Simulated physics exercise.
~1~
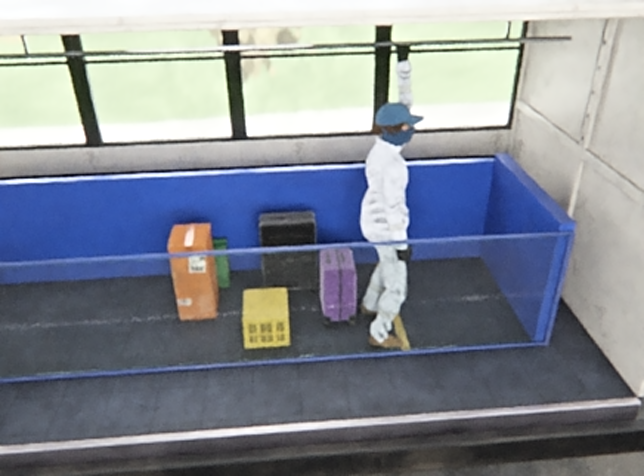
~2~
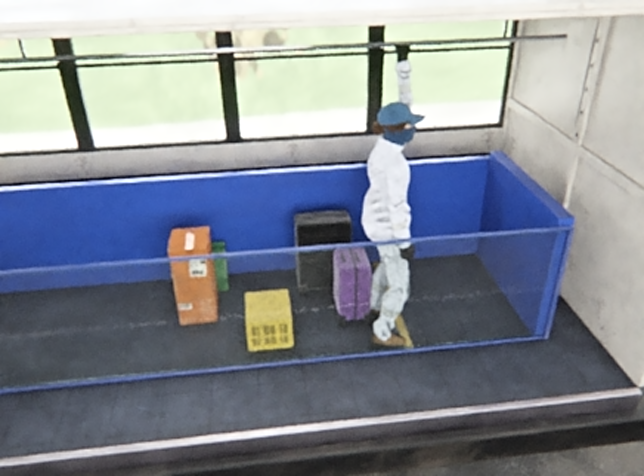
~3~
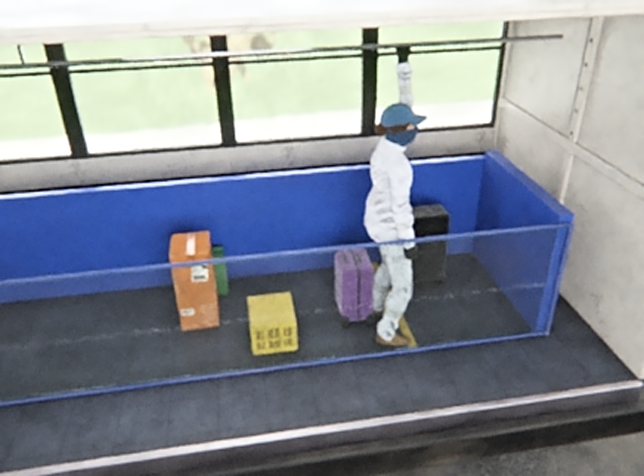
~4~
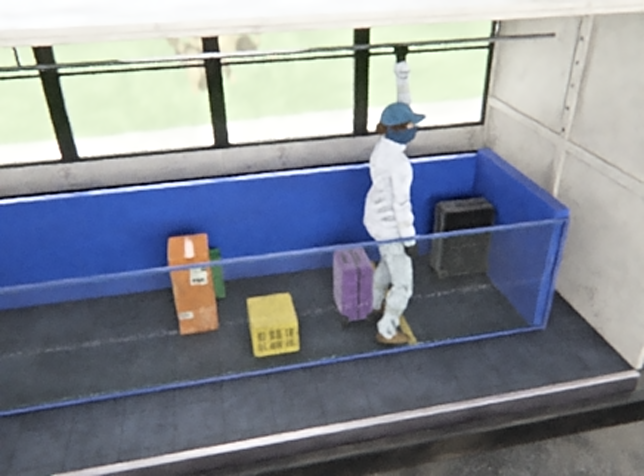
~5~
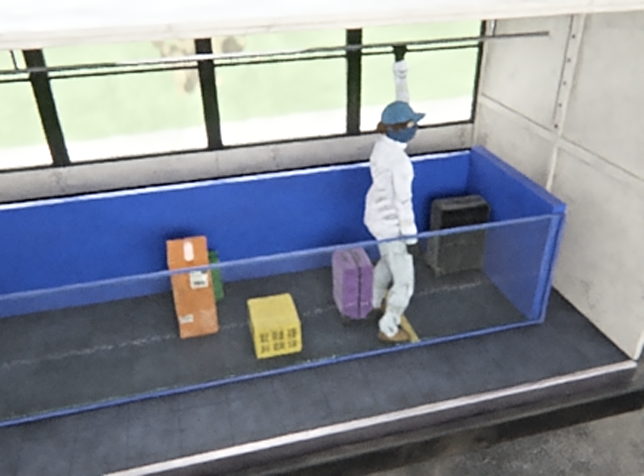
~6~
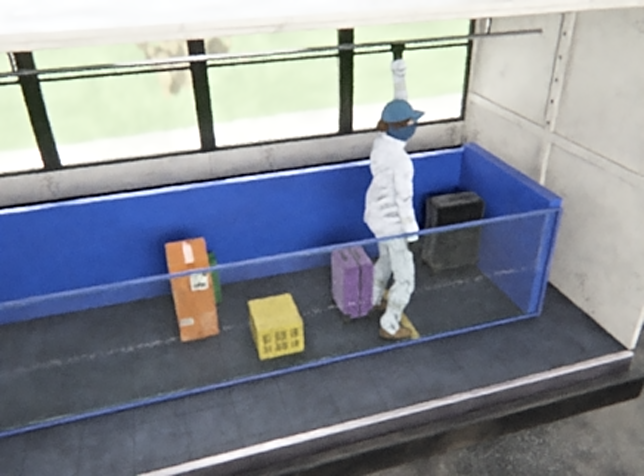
At first, a person in white with a blue cap stands holding a pole in a blue-walled bay, with a black wheeled case, a small purple case, a yellow crate, an orange bag and a green carton to the left. The black case starts rolling right, and the purple one shifts slightly the same way. The black case then passes behind the person, while the purple case stops beside their legs. It rolls on a little further and comes to rest upright near the right end wall, past the yellow line. The crate, bag and carton stay put, short of the line.
